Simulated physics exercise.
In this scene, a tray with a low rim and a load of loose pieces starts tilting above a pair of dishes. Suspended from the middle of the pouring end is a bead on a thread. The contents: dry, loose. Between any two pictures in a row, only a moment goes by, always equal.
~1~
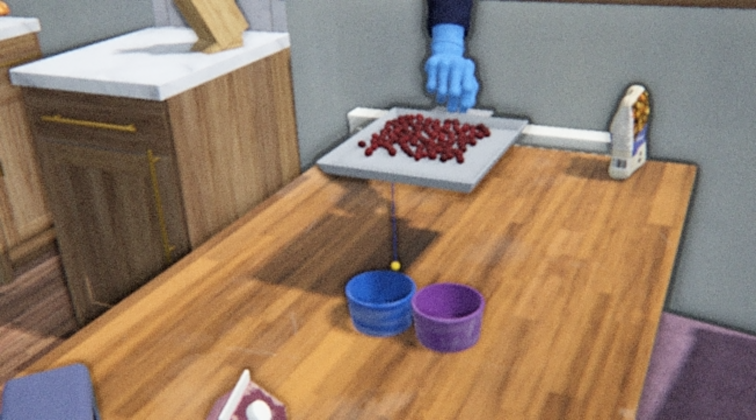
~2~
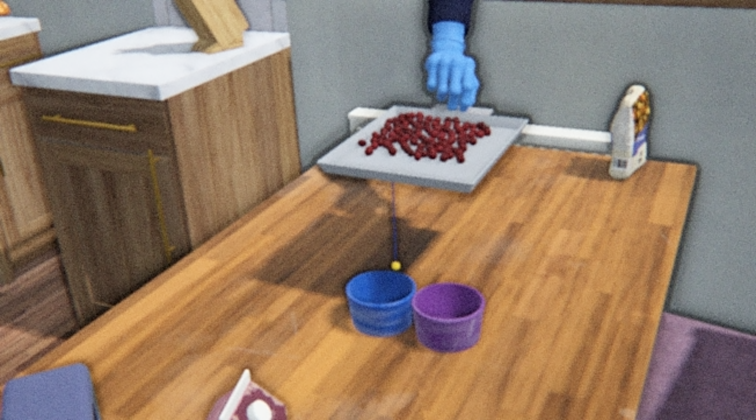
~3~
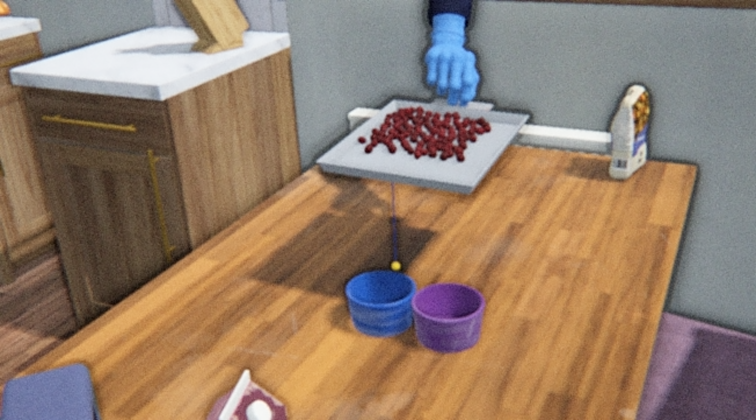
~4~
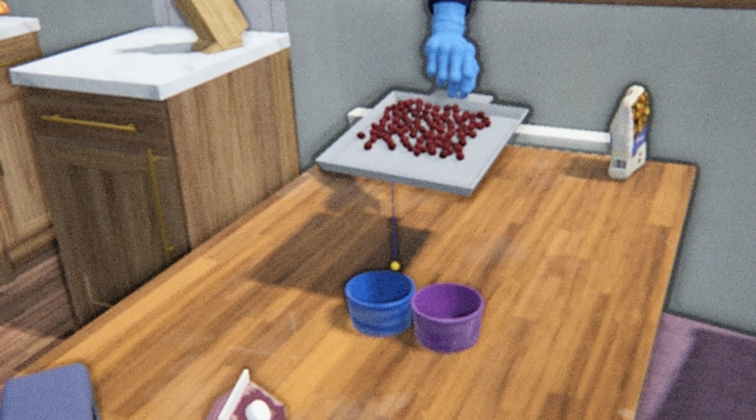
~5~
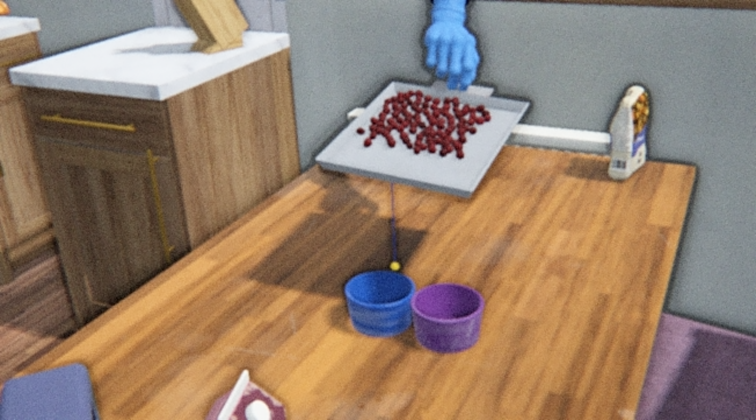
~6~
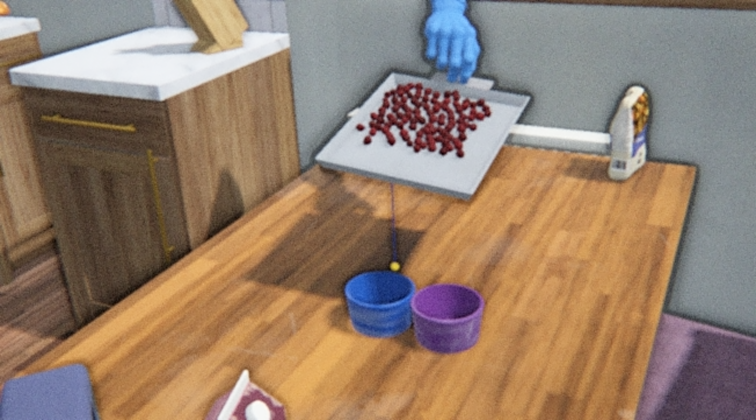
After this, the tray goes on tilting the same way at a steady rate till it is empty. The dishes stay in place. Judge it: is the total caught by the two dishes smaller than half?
The amount caught is going to be bigger than the amount missed.
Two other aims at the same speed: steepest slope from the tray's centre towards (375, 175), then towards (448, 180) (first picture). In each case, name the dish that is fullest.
For the first slope the lefthand dish, for the second the righthand dish.
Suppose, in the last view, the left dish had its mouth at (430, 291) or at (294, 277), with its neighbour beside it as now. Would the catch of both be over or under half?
For the two tries in order: Exceeding half, not as much as half.
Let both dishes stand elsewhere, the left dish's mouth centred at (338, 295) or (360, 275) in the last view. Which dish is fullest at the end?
The right of the pair the first time, the right of the pair the second.
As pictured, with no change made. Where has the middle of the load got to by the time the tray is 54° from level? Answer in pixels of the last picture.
Near (432, 175).
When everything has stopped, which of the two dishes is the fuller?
That's going to be the right-positioned one.
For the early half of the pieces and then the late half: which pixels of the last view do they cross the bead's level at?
The first part passes (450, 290); everything after passes (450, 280).
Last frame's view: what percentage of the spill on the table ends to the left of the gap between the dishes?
It comes to about 20 percent.
Shortly afterwards, tray tipped steeply; the bulk on the tray; a little in the right dish; only a few in the left dish; only a few outside both; a little in the air.
Next, tray tipped right over; a little on the tray; near half in the right dish; a little in the left dish; a little outside both; a little in the air.
Some moments later, tray tipped past a quarter turn; the bulk in the right dish; a little in the left dish; near a quarter outside both.
In the end, tray tipped past a quarter turn; the bulk in the right dish; a little in the left dish; near a quarter outside both.
